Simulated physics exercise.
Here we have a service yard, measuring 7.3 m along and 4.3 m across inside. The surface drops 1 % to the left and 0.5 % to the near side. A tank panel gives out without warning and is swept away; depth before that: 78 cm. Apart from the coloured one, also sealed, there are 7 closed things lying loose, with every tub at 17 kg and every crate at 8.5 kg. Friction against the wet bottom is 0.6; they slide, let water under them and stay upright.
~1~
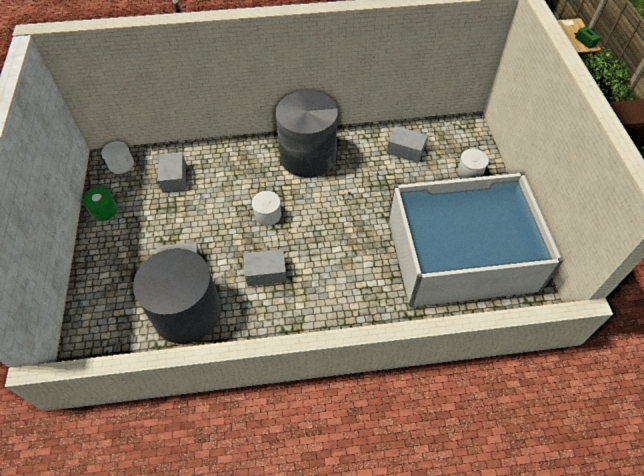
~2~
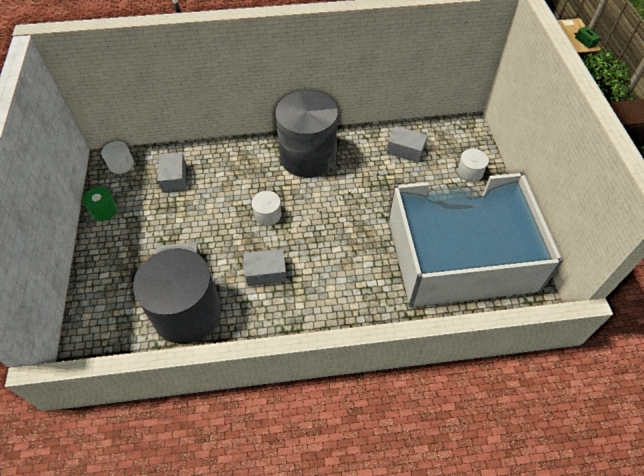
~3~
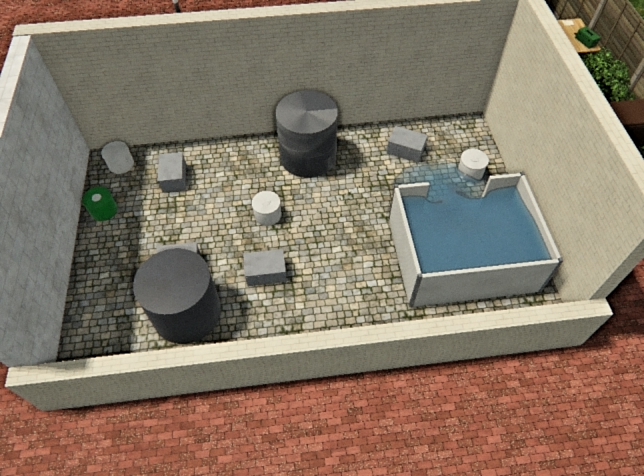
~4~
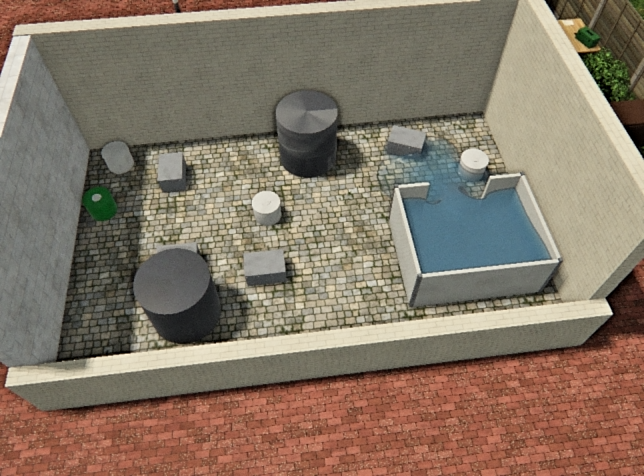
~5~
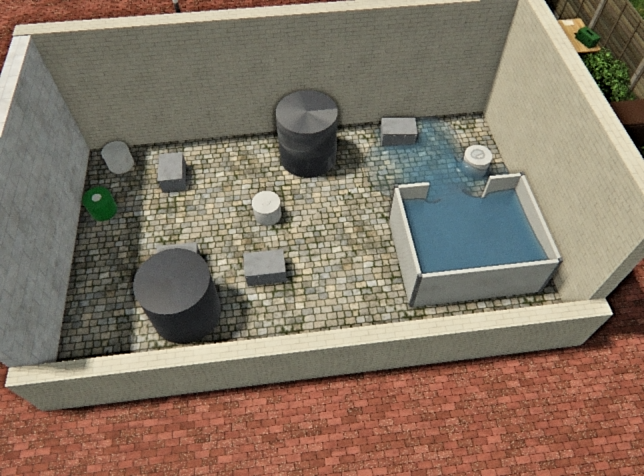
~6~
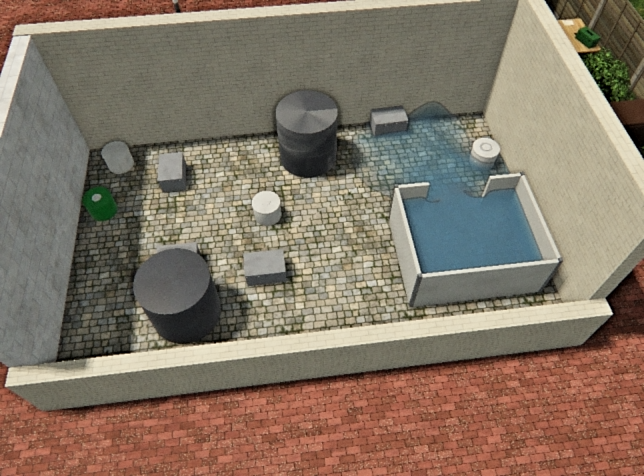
Walled paved yard with water pouring through a gap in a tank's back wall, spreading and shifting a grey crate and white tub.
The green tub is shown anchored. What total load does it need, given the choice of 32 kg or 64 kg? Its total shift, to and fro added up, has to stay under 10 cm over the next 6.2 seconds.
Lightweight wins.
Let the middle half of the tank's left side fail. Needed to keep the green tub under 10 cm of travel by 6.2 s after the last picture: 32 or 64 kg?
So the heavier choice alone.
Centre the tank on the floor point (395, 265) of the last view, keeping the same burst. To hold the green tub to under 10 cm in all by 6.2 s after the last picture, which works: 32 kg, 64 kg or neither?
In that case the lower weight is enough.
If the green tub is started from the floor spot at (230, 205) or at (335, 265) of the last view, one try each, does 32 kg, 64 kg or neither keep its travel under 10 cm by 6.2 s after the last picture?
In that order: The lighter suffices; the lighter suffices.
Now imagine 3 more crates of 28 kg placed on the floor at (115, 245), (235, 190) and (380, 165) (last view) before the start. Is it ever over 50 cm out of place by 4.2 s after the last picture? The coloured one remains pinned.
Taking them one by one: Below the mark; below the mark; above the mark.
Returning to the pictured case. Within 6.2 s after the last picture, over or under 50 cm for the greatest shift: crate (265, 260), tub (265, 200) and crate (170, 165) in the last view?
In sequence the three objects are farther, not as far and farther.
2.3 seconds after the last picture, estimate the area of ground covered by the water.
Roughly 18 m2.
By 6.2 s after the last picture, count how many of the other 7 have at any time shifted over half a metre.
4.
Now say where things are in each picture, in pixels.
The first picture shows the green tub at (97, 198) rests on the ground; water covers 2.8 m2; 0 of 8 have shifted.
The second picture shows the green tub at (97, 198), on the bottom; water covers 3.5 m2; 0 of 8 have shifted.
The third picture shows the green tub at (97, 198), on the bottom; 4.2 m2 under water; 0 of 8 have shifted.
The fourth picture shows the green tub at (97, 198) rests on the ground; water covers 5.1 m2; 0 of 8 have shifted.
The fifth picture shows the green tub at (97, 198) rests on the ground; water covers 6.3 m2; 2 of 8 have shifted.
The sixth picture shows the green tub at (97, 198), on the bottom; water covers 7.4 m2; 2 of 8 have shifted.
Then, 0.6 s after the last picture the green tub would be 0 cm from its start with 32 kg and 0 cm from its start with 64 kg; 0 cm of water round it then.
Then, 2.3 s after the last picture the green tub would be 0 cm from its start with 32 kg and 0 cm from its start with 64 kg; 2 cm of water round it then.
Then, 4.2 s after the last picture the green tub would be 1 cm from its start with 32 kg and 0 cm from its start with 64 kg; 6 cm of water round it then.
Then, 6.2 s after the last picture the green tub would be 1 cm from its start with 32 kg and 0 cm from its start with 64 kg; 4 cm of water round it then.
